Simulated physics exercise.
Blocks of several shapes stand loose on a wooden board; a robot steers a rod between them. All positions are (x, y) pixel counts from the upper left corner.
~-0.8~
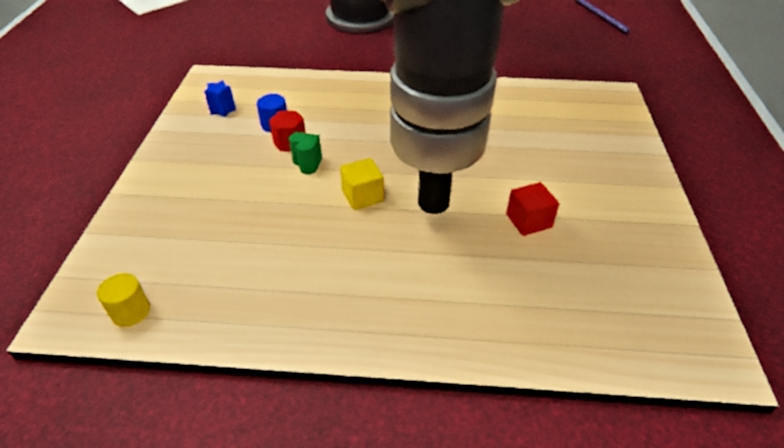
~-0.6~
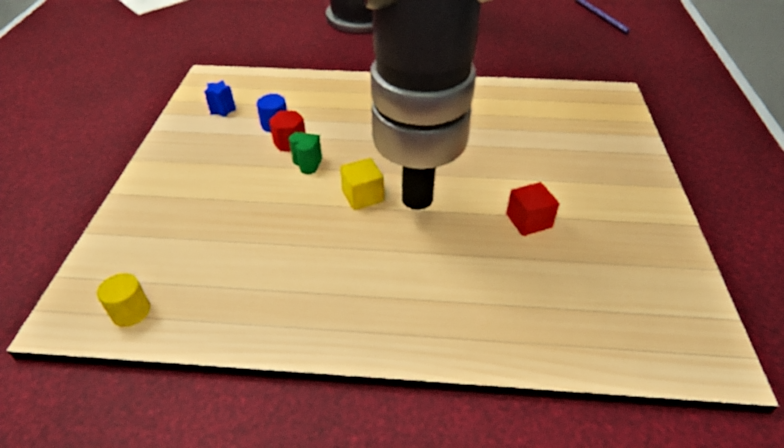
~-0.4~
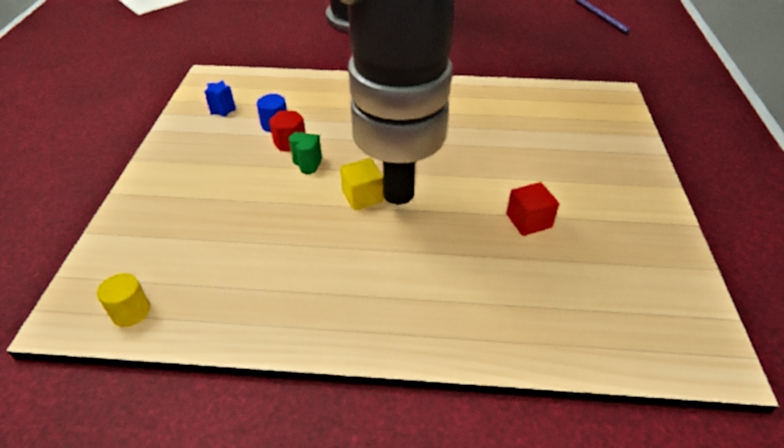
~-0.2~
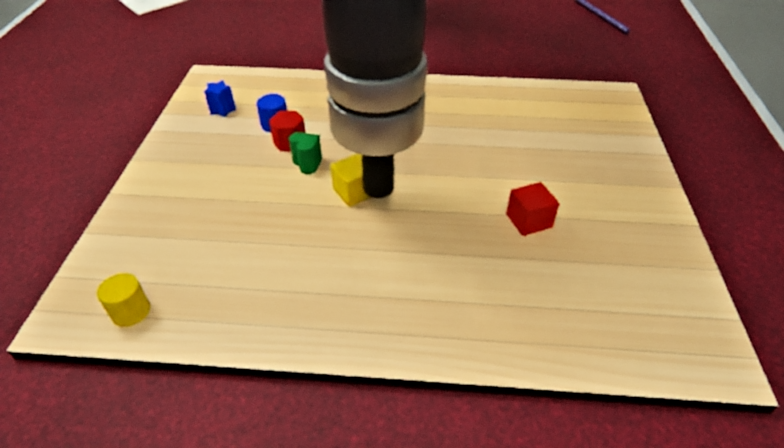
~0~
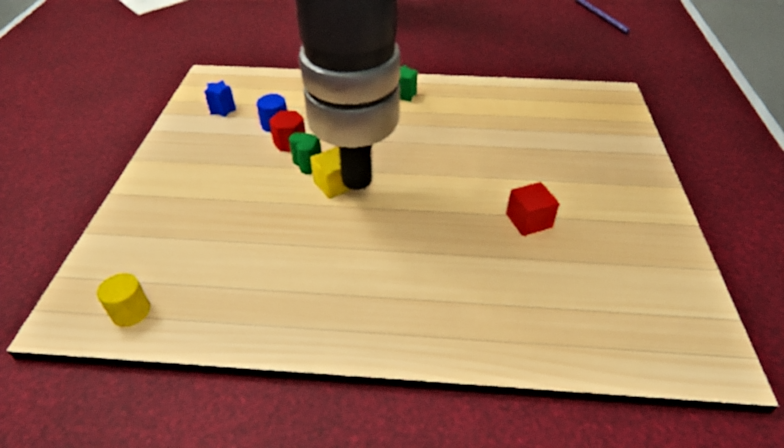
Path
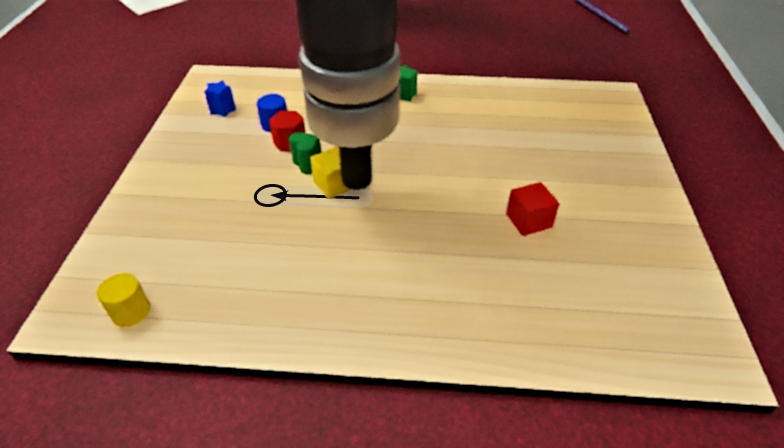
The video shows a robot-held black rod moving left across a wooden board scattered with colored blocks, reaching the yellow square block and pushing it a short way left and slightly back toward the green block.
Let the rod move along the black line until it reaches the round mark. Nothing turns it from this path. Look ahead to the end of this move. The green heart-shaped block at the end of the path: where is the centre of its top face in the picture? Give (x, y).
Located at (291, 133).
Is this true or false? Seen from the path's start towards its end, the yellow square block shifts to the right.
It is true.
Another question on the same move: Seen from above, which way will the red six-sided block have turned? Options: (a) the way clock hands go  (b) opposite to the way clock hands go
b
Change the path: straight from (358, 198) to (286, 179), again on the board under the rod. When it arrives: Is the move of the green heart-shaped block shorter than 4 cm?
No, I don't think so.
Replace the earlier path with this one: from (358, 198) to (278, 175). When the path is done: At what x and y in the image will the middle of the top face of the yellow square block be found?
Answer: (262, 133).
Drawn move, from (358, 198) to (270, 195).
The first path, step by step. Halfway along, rod (312, 179); red six-sided block (287, 117); green heart-shaped block (295, 135), turned 50° clockwise; yellow square block (298, 154), turned 15° clockwise.
At the end, rod (267, 178); red six-sided block (289, 115), turned 20° anticlockwise; green heart-shaped block (291, 133), turned 80° clockwise; yellow square block (278, 150), turned 40° clockwise.
